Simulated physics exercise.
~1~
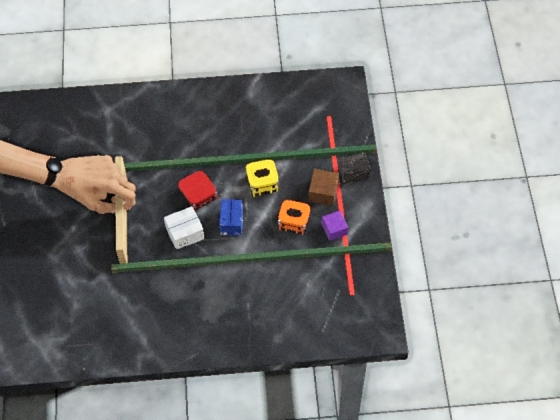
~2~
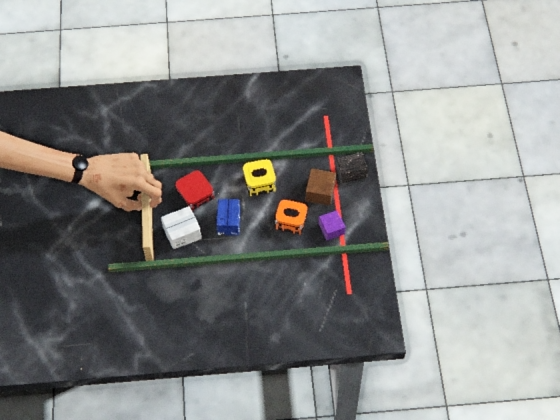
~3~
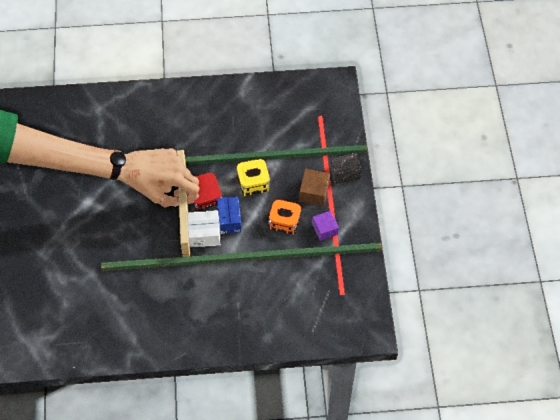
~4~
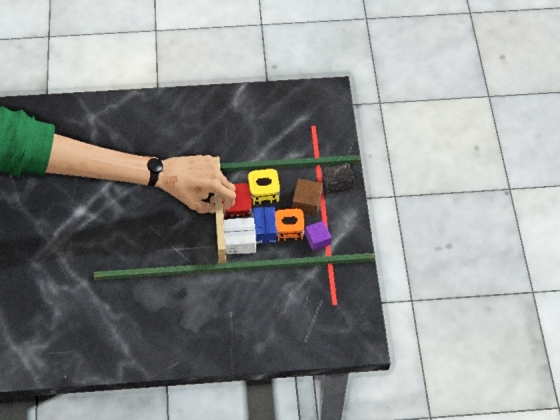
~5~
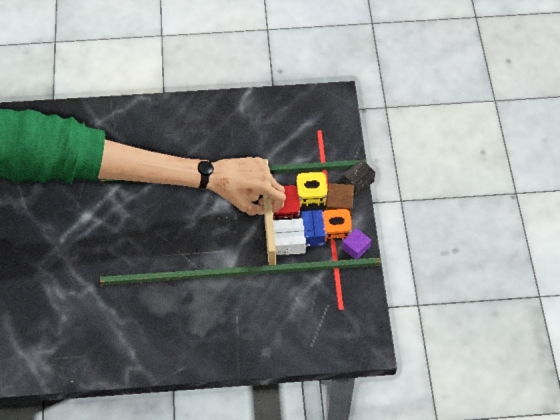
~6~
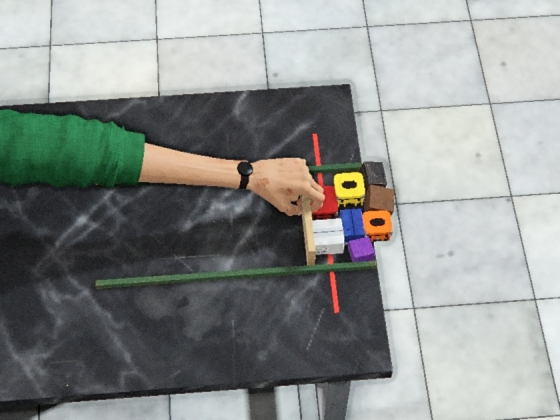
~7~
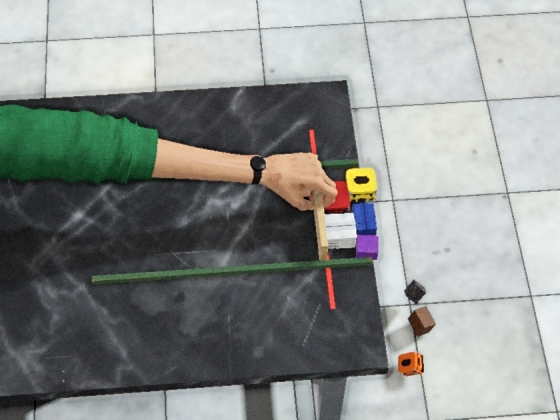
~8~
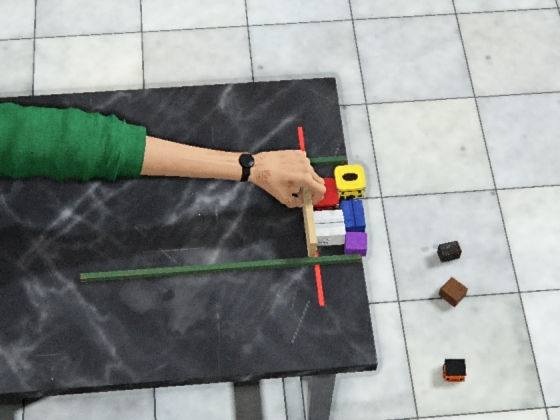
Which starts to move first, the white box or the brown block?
The white box starts to move first, as the board reaches it early on. The brown block only starts moving later, once the pushed pieces have bunched up.
